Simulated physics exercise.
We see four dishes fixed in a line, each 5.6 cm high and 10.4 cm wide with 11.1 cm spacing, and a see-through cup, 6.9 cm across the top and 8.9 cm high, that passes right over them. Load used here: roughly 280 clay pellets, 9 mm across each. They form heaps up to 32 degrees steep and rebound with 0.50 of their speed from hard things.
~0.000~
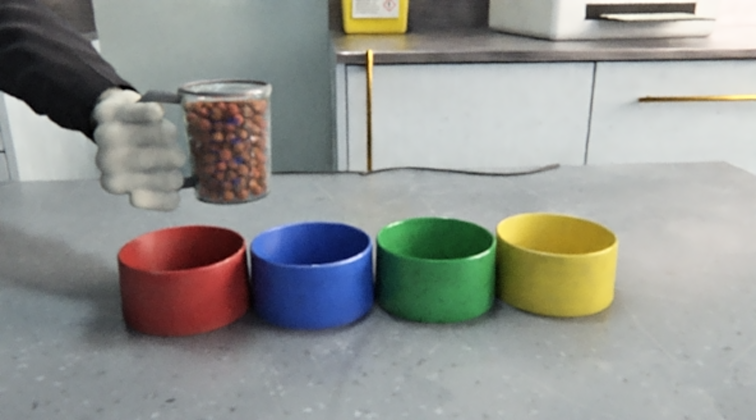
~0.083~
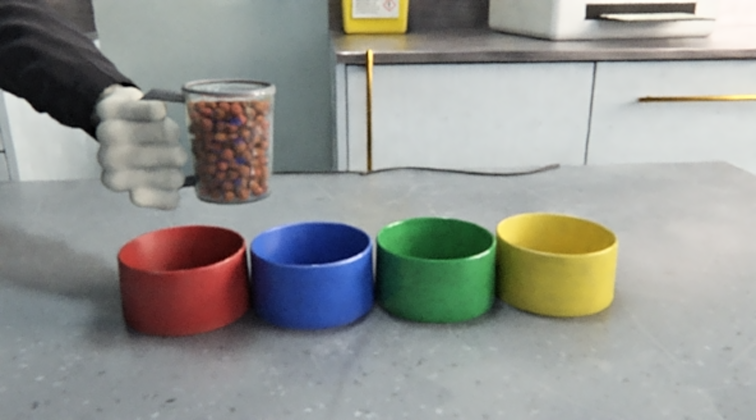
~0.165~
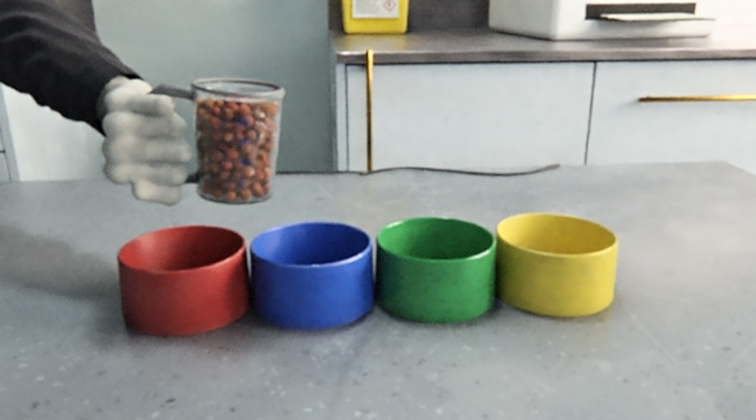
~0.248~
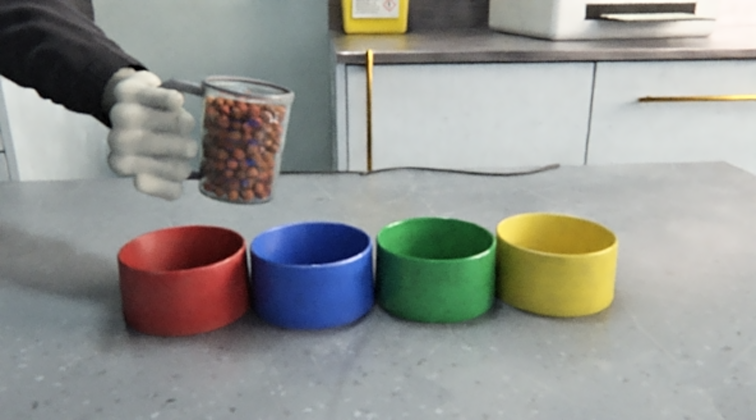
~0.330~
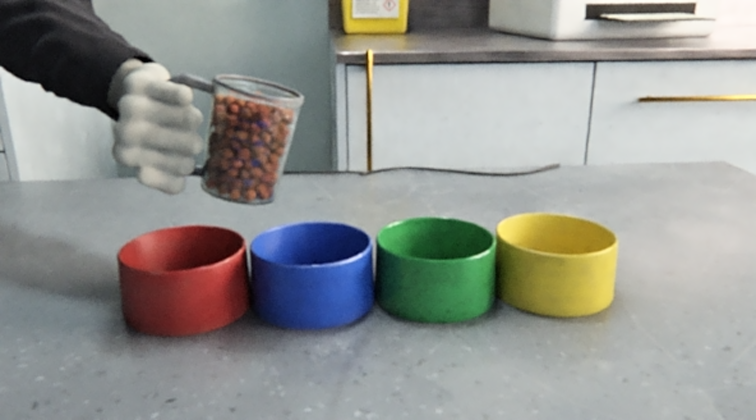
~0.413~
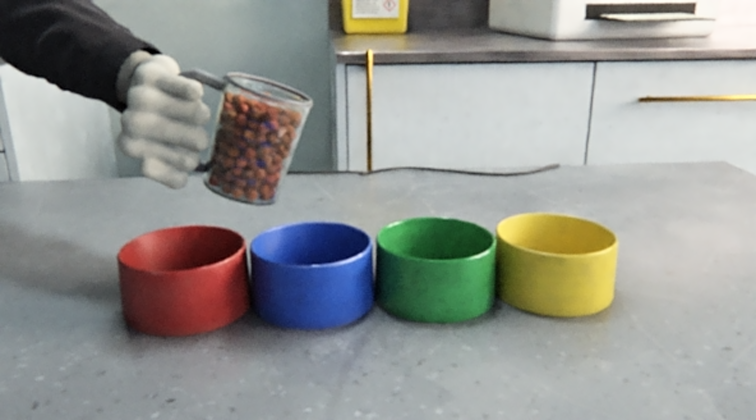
In this clip, a gloved hand holds a clear cup of small reddish-brown pellets above a row of red, blue, green and yellow dishes, moving it slightly to the right while gradually tilting it rightward.
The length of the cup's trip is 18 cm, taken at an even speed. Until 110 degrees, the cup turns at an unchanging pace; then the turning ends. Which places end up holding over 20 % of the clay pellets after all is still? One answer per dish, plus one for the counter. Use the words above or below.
Red - below; blue - below; green - above; yellow - below; counter - below.
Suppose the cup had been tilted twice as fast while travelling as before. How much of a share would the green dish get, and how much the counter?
I'd expect green to end at 90 and the counter at 10.
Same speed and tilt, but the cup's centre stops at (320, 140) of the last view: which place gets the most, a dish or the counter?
Green.
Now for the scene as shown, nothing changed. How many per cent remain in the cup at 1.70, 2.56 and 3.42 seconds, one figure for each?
At the three moments: 100, 15 and 0 percent.
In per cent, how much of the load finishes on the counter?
About 5 %.
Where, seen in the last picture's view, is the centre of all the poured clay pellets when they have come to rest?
Somewhere around (452, 272) in the final frame.
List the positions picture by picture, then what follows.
Cup at (229, 141), tilt 0 degrees, lip at (269, 86), moved 0.0 cm; middle of the pieces at (230, 144); red dish at (183, 248); blue dish at (311, 243); green dish at (436, 238); yellow dish at (556, 233), in the first frame.
Cup at (231, 141), tilt 2 degrees, lip at (272, 87), moved 0.2 cm; middle of the pieces at (232, 144), in the second frame.
Cup at (237, 141), tilt 6 degrees, lip at (282, 90), moved 0.6 cm; middle of the pieces at (237, 144), in the third frame.
Cup at (243, 141), tilt 10 degrees, lip at (292, 94), moved 1.1 cm; middle of the pieces at (243, 144), in the fourth frame.
Cup at (249, 141), tilt 15 degrees, lip at (301, 98), moved 1.6 cm; middle of the pieces at (249, 144), in the fifth frame.
Cup at (255, 140), tilt 19 degrees, lip at (310, 102), moved 2.1 cm; middle of the pieces at (255, 143); red dish at (183, 248); blue dish at (311, 243); green dish at (436, 238); yellow dish at (556, 233). The cup turns about 55 degrees a second and travels 6 cm a second, in the sixth frame.
After 1.70 s, tilt 88 degrees; cup holds 100 %.
Then, at 2.56 s, tilt 110 degrees; cup holds 15 %, green 85 %.
After 3.42 s, tilt 110 degrees; cup holds 0 %, green 90 %, yellow 5 %.
In the end, at 3.7 s, red 0 %, blue 0 %, green 90 %, yellow 5 %, counter 5 %.
